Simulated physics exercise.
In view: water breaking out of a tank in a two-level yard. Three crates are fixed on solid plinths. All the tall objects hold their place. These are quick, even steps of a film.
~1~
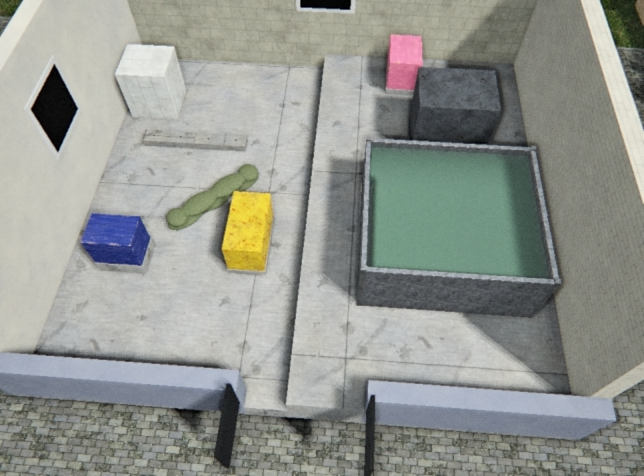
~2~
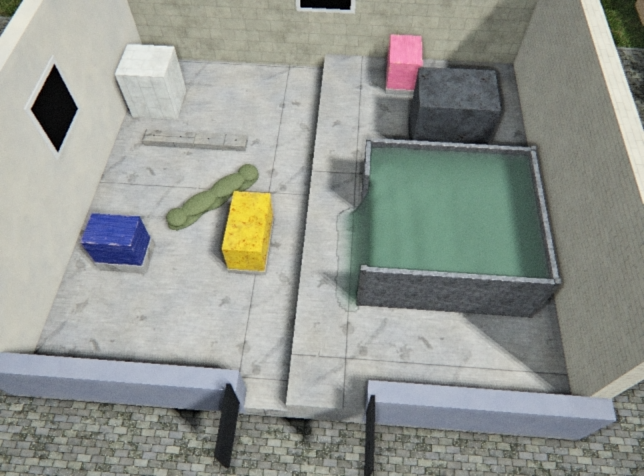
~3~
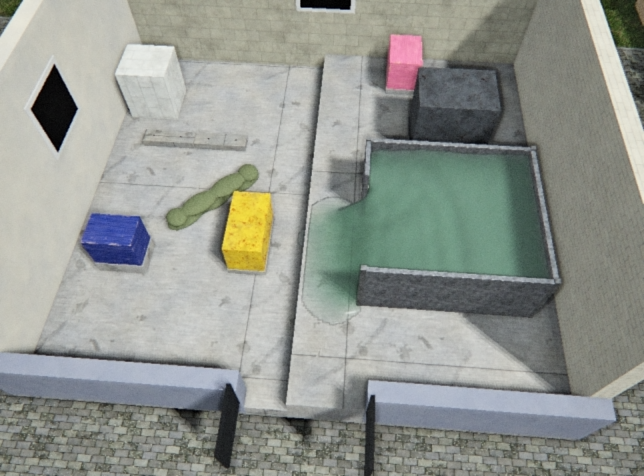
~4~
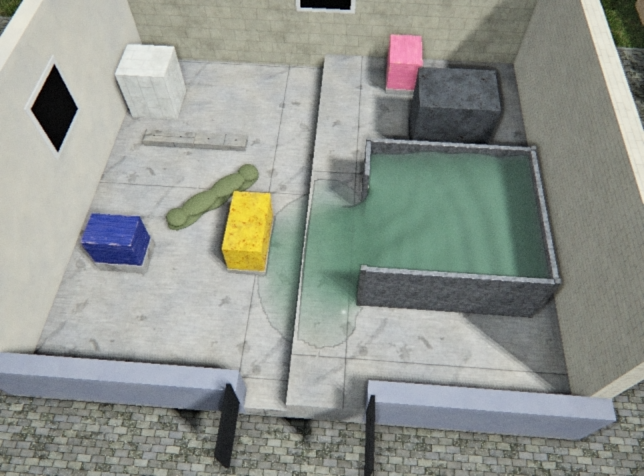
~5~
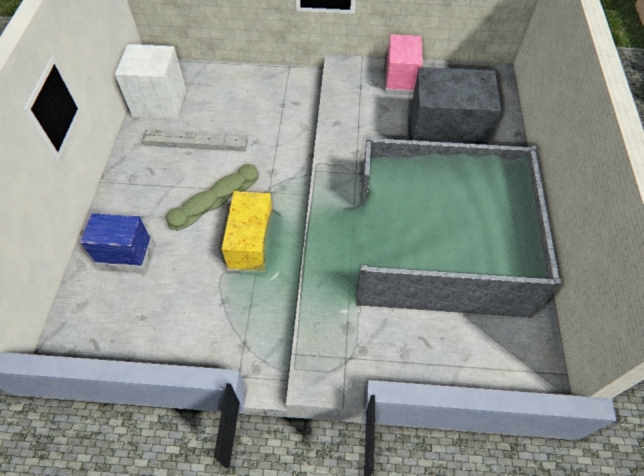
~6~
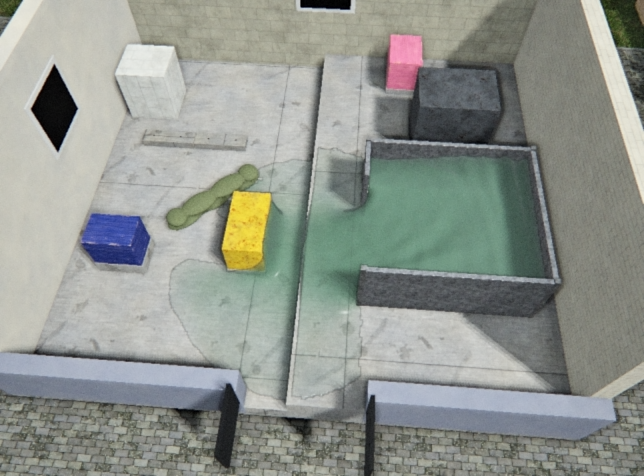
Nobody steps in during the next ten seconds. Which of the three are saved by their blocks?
The blue crate is wetted; the pink crate escapes dry; the yellow crate is wetted.
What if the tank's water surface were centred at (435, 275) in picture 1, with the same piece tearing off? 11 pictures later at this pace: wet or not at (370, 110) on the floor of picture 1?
At that place: No water.
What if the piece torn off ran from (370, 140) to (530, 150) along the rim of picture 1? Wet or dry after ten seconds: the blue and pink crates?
Then: The blue one is safe, the pink one is wetted.
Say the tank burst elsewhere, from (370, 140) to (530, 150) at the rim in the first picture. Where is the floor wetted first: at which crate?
First comes the pink crate.
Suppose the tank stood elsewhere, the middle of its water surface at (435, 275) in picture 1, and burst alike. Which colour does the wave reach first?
The one in yellow.
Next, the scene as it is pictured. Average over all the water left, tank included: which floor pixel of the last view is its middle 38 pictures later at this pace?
Roughly at (249, 201).
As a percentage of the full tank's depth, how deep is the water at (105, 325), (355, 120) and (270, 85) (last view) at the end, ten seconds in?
In turn 20, 0 and 18 in a hundred.
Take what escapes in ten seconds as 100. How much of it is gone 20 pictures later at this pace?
I make it 30 per cent.
A moment on, water covers 35 % of the floor; the blue crate water round its plinth, the pink crate not reached, the yellow crate water round its plinth.
Next, water covers 45 % of the floor; the blue crate water round its plinth, the pink crate not reached, the yellow crate water round its plinth.
Then, water covers 60 % of the floor; the blue crate water round its plinth, the pink crate not reached, the yellow crate water round its plinth.
Later, water covers 60 % of the floor; the blue crate water round its plinth, the pink crate not reached, the yellow crate water round its plinth.
In the end, water covers 60 % of the floor; the blue crate was topped, the pink crate stayed above the water, the yellow crate was topped.
